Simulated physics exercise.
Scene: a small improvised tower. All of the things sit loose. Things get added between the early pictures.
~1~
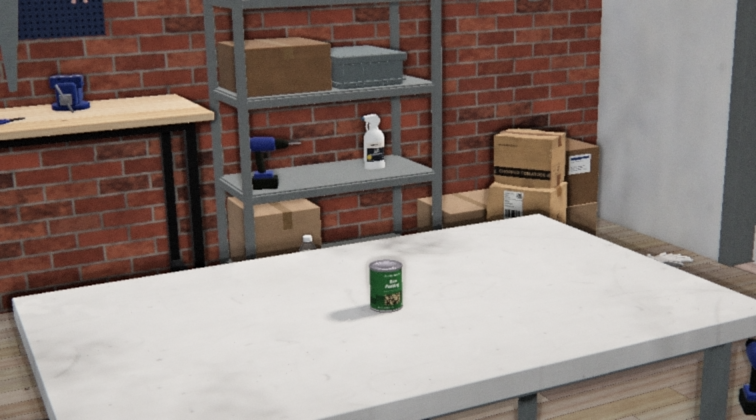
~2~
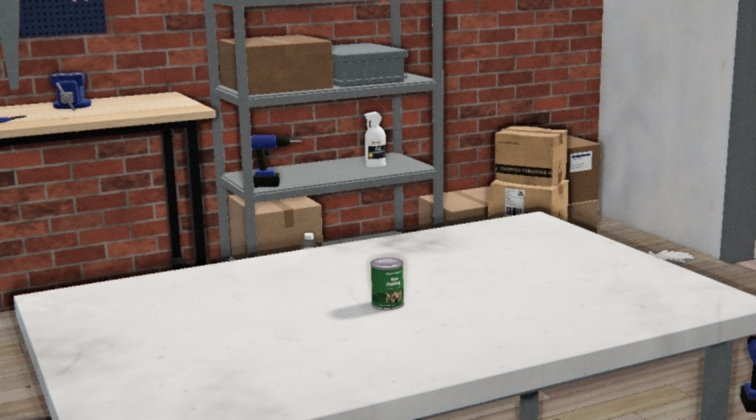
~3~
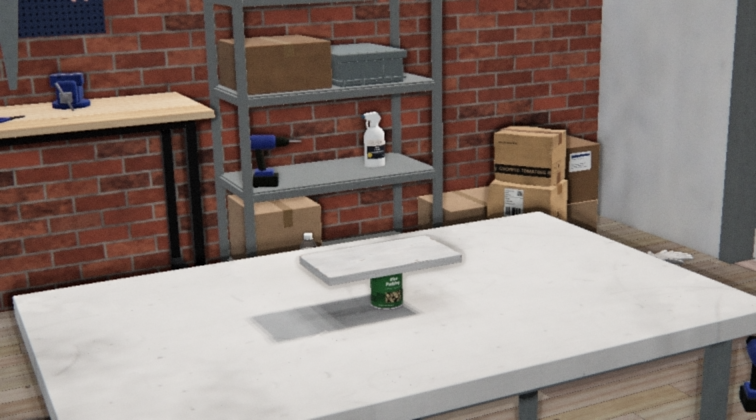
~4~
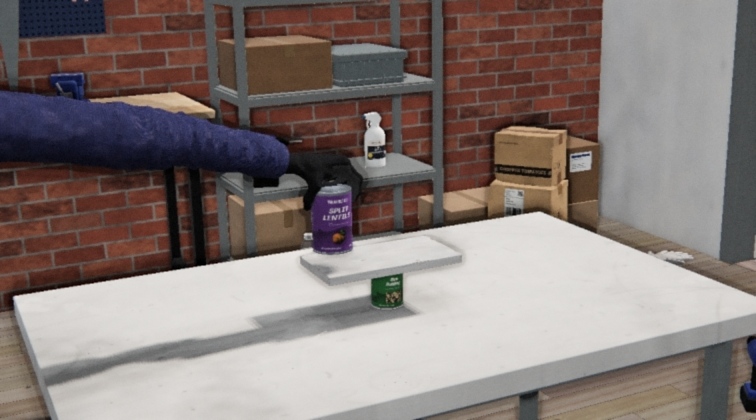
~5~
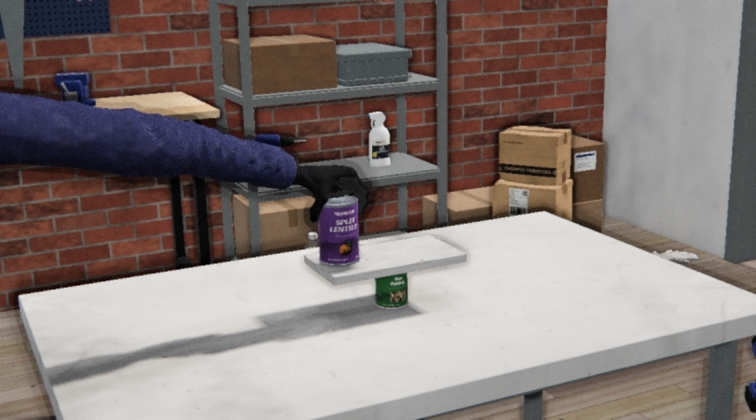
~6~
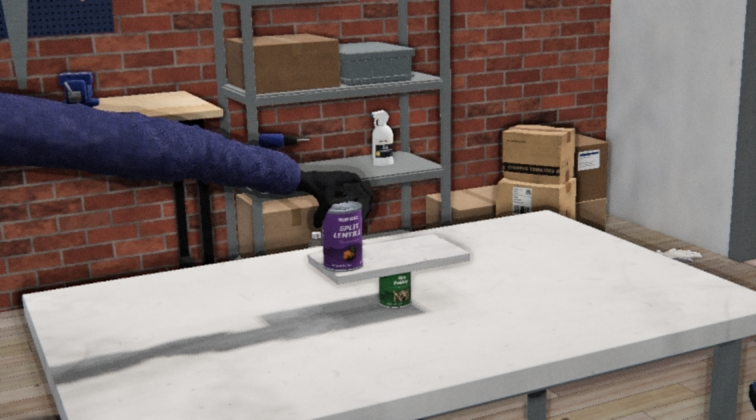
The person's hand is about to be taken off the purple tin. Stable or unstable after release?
I'd say it doesn't stand firm, sadly.
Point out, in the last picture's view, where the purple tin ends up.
Somewhere around (293, 303) in the last picture.
Then, 0.30 s on from there, purple tin now fallen; white board turned 37° from how it was put.
Then, 0.40 s on from there, white board turned 49° from how it was put.
Then, 0.60 s on from there, white board turned 29° from how it was put.
In the end, fallen, purple tin; left askew, white board; green tin unmoved. At the end, from the last picture's camera, purple tin near (293, 303). The stack comes apart.
